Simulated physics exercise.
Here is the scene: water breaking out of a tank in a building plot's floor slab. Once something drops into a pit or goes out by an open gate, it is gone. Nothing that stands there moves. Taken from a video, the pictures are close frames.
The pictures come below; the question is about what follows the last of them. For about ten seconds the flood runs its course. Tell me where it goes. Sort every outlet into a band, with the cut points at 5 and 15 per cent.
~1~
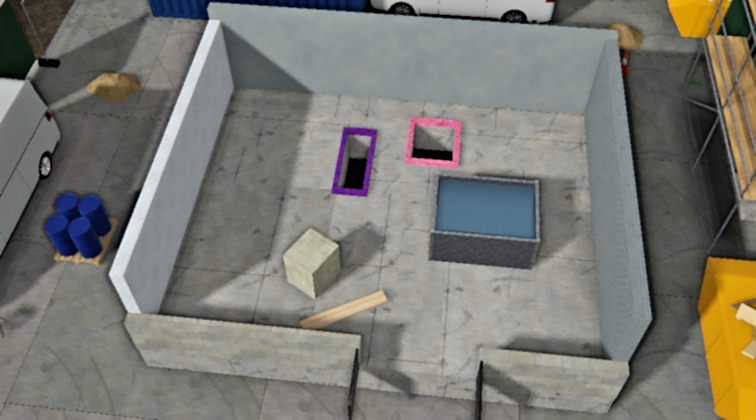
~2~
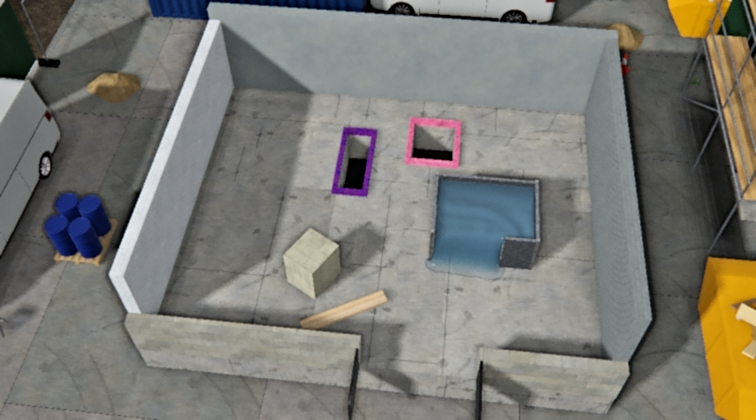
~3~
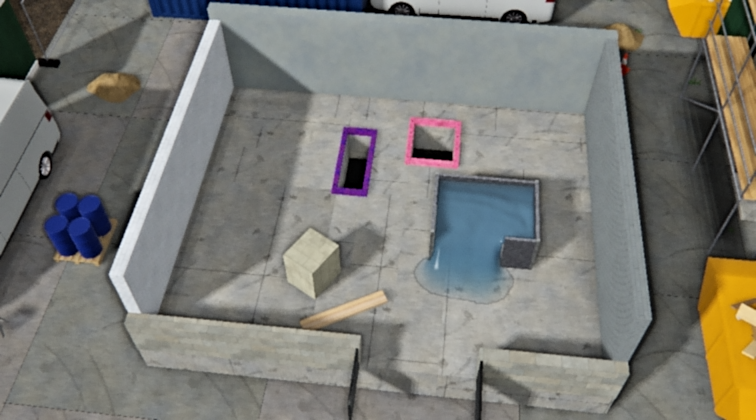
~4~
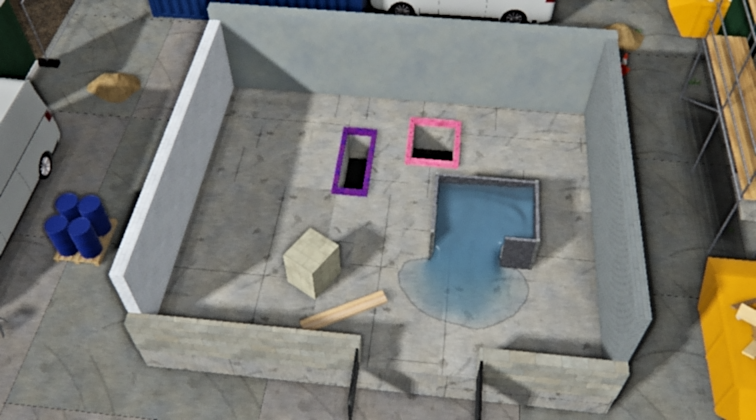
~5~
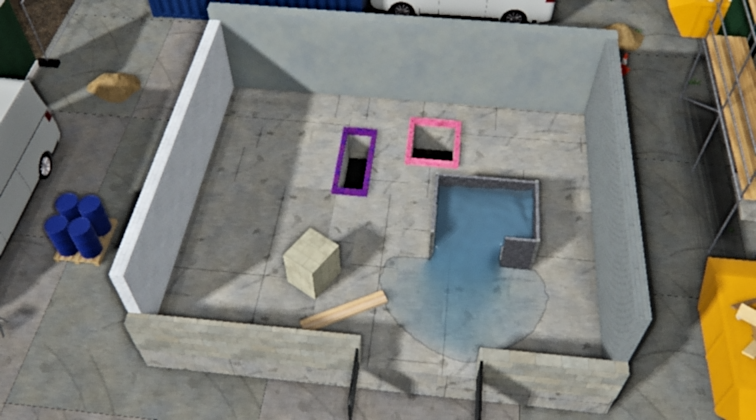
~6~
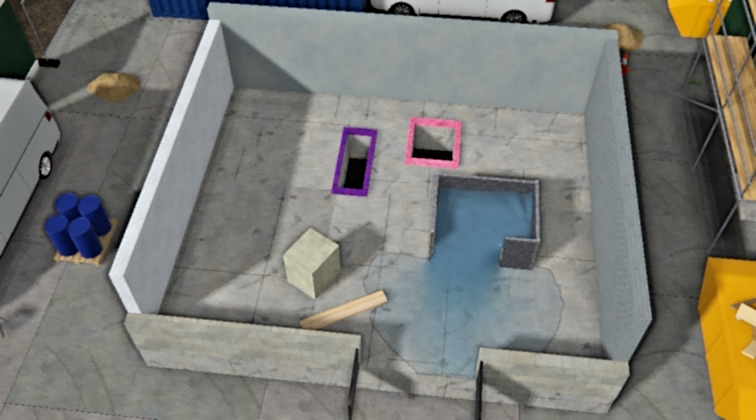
Final shares: The gate over 15 %; the purple pit under 5 %; the pink pit under 5 %.
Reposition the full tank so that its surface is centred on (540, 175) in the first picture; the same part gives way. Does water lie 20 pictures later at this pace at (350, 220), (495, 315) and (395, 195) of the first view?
In sequence: Unflooded, next inundated, then unflooded.
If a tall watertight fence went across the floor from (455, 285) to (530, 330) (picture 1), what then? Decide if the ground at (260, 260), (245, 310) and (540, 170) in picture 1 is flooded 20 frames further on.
Running through them in order, the first comes out free from flooding, the second taken by the flood and the last taken by the flood.
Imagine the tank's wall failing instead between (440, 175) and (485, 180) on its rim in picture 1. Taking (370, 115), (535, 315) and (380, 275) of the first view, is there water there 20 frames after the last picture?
In the order asked: Sodden, out of reach, out of reach.
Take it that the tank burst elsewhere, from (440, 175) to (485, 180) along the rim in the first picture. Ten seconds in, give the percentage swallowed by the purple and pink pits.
Lab note - share by pit: Purple 4 %, pink 30 %.
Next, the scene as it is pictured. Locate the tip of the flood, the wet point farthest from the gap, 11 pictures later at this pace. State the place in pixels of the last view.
Point: (227, 341) in the last picture's pixels.
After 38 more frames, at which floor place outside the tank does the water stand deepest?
Near (580, 117).
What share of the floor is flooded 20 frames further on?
I'd say close to 35 per cent.
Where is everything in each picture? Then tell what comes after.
In the first picture, the open tank at (485, 209) is whole and still.
In the second picture, water pours out at (467, 254) and has run to (430, 266).
In the third picture, the front is at (496, 298), out from the gap at (466, 254).
In the fourth picture, water pours out at (466, 254) and has run to (476, 326).
In the fifth picture, water pours out at (466, 255) and has run to a hidden place.
In the sixth picture, water pours out at (466, 255) and has run to a hidden place.
A moment on, water covers 20 % of the floor; the gate 12 %, the purple pit 0 %, the pink pit 0 %.
Next, water covers 20 % of the floor; the gate 27 %, the purple pit 0 %, the pink pit 0 %.
Then, water covers 35 % of the floor; the gate 39 %, the purple pit 0 %, the pink pit 0 %.
Later, water covers 50 % of the floor; the gate 50 %, the purple pit 0 %, the pink pit 0 %.
In the end, water covers 55 % of the floor; the gate 57 %, the purple pit 0 %, the pink pit 0 %.
